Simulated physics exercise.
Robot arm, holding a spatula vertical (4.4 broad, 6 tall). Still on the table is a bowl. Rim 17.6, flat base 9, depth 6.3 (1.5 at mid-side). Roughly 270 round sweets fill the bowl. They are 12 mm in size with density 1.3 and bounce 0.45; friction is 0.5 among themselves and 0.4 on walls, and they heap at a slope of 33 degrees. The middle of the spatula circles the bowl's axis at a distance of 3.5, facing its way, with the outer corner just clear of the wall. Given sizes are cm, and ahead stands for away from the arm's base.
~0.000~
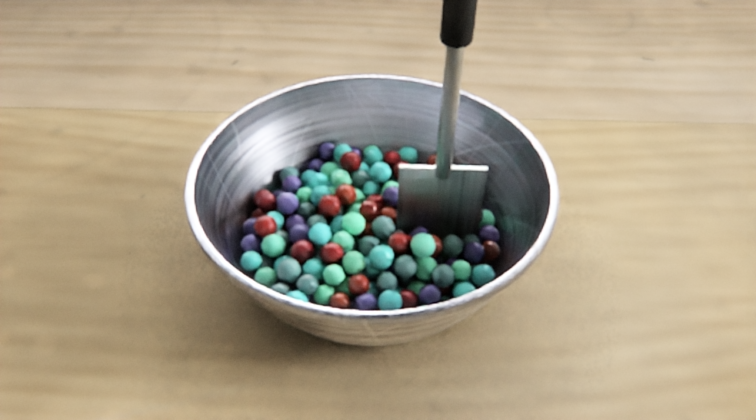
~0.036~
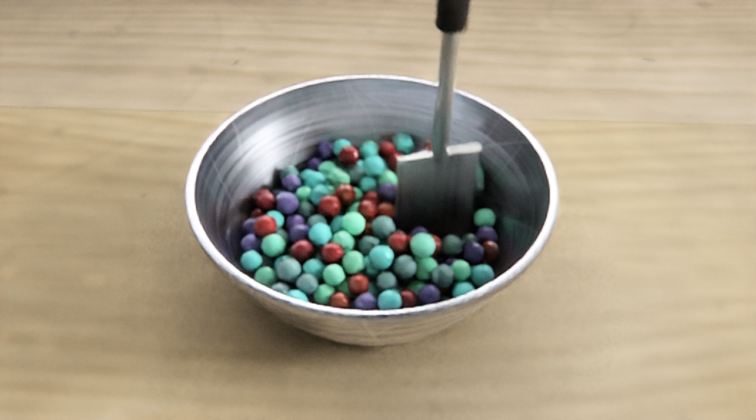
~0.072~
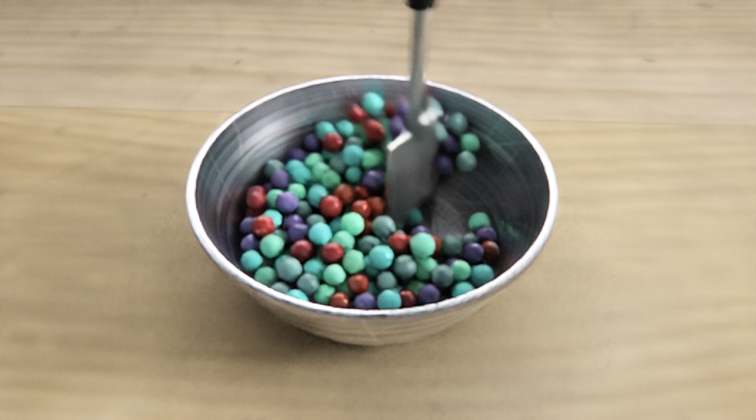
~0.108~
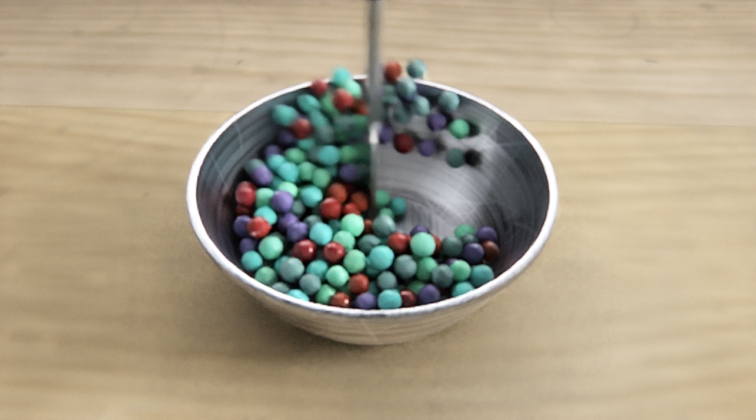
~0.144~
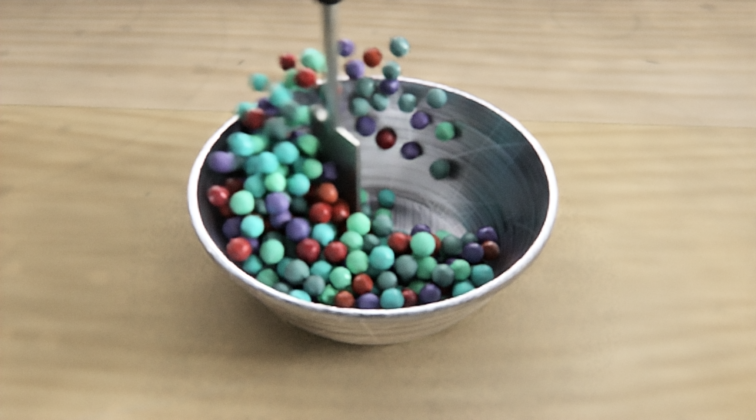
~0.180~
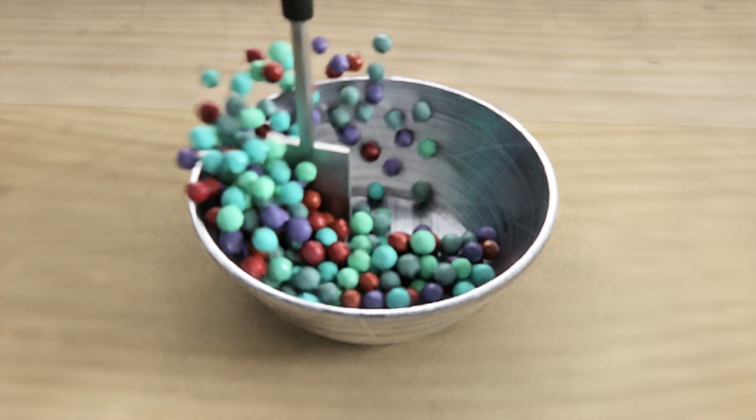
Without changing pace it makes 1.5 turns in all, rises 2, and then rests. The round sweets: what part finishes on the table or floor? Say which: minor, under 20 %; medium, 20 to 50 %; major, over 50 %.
That would be a medium share.
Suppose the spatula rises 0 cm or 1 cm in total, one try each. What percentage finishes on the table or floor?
First try about 45 per cent, second about 30 per cent.
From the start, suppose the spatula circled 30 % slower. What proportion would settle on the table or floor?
Near 10 in a hundred, it would be.
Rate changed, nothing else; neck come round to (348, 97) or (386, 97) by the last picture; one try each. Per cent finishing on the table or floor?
Around 10 and 0 per cent respectively.
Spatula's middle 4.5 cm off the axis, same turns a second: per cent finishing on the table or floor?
Some 30 percent would.
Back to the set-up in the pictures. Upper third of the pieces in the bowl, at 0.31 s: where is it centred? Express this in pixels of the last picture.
Centre of upper third: Approx. (461, 254) px.
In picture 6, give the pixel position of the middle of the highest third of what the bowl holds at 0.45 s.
The centre is close to (420, 151).
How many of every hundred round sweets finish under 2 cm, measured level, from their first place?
I'd guess close to 5 percent of the load.
After 0.31 s, 308° round, highest piece 11 above the table; 208 in the bowl, 23 on the table or floor, 37 in flight or on the tool.
After 0.45 s, 89° round, highest piece 8 above the table; 187 in the bowl, 71 on the table or floor, 10 in flight or on the tool.
After 0.72 s, 180° round, highest piece 5 above the table; 183 in the bowl, 85 on the table or floor.
After 1.42 s, 180° round, highest piece 5 above the table; 183 in the bowl, 85 on the table or floor.
In the end, 183 in the bowl, 85 on the table or floor. That is 32 % on the table or floor.
